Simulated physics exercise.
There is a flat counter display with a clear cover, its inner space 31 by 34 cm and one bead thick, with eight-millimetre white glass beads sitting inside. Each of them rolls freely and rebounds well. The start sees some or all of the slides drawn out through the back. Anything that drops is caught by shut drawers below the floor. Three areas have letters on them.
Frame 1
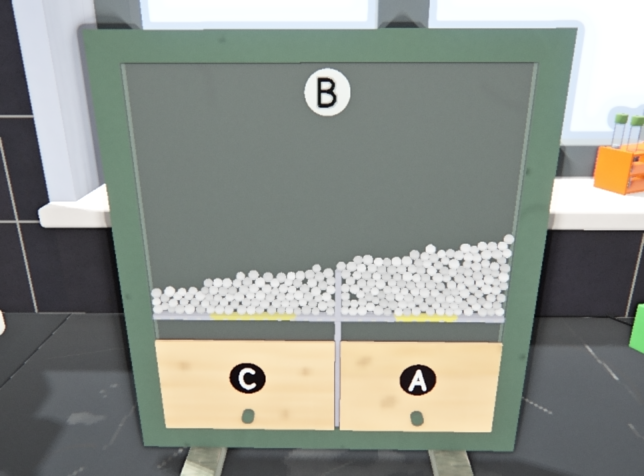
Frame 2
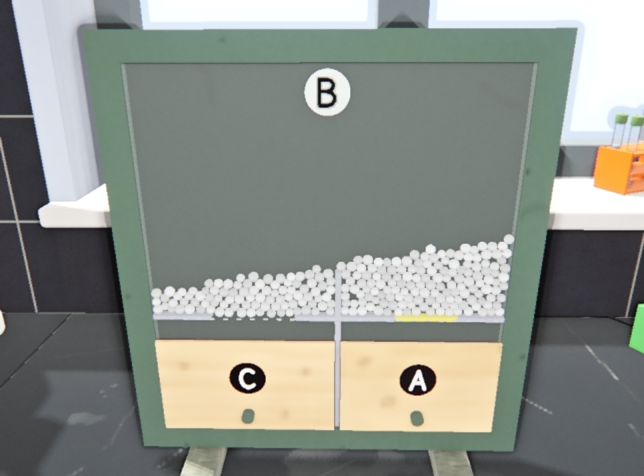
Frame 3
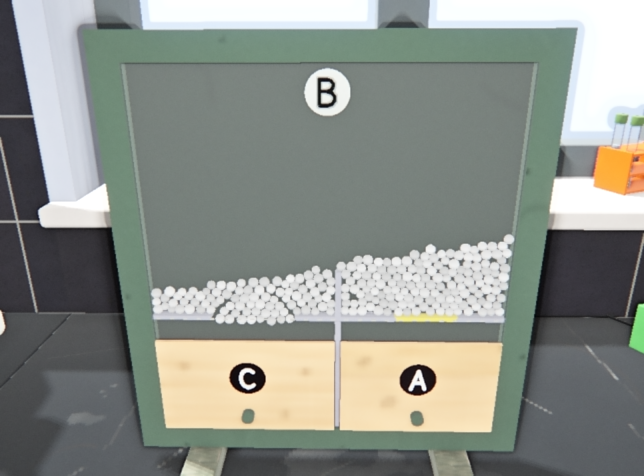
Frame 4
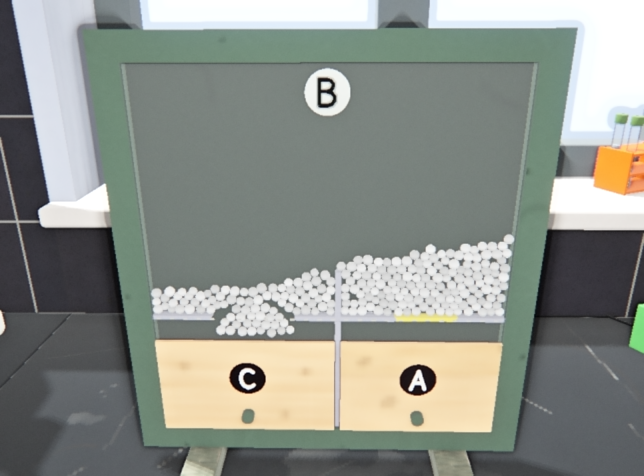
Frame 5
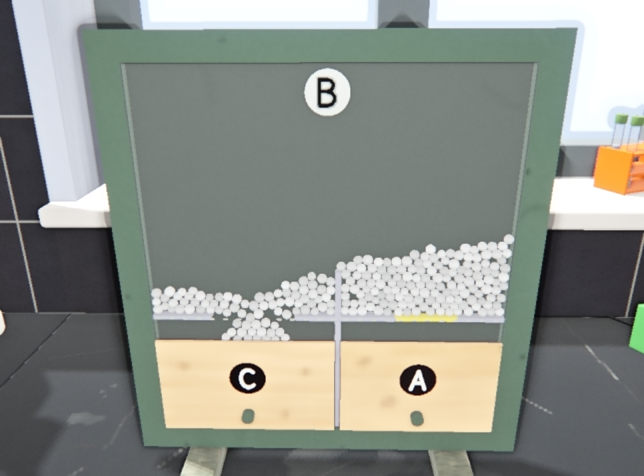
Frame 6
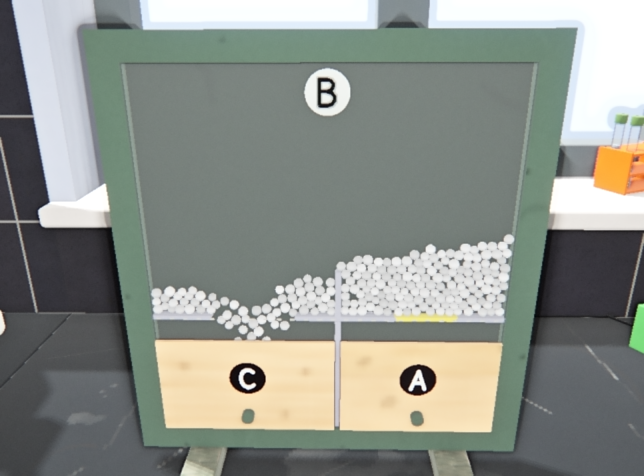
Inside a green-framed display on a dark counter, the left yellow strip vanished from beneath a sloping layer of white beads, and beads dropped through the gap behind drawer C, leaving a dip above.
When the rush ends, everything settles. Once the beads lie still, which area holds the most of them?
B.
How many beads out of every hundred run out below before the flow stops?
Around 35 %.
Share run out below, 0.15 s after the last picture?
Some 25 percent.
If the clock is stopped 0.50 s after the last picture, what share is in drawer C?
About 30 percent of the load.
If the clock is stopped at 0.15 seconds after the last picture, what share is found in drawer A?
Around 0 percent of the load.
Then, 0.15 s after the last picture, 25 % are out; B 75 %, C 25 %.
Then, 0.50 s after the last picture, 30 % are out; B 70 %, C 30 %.
Then, 1.20 s after the last picture, 35 % are out; B 65 %, C 35 %.
At rest 1.4 s after the last picture, 35 % are out; A 0 %, B 65 %, C 35 %.
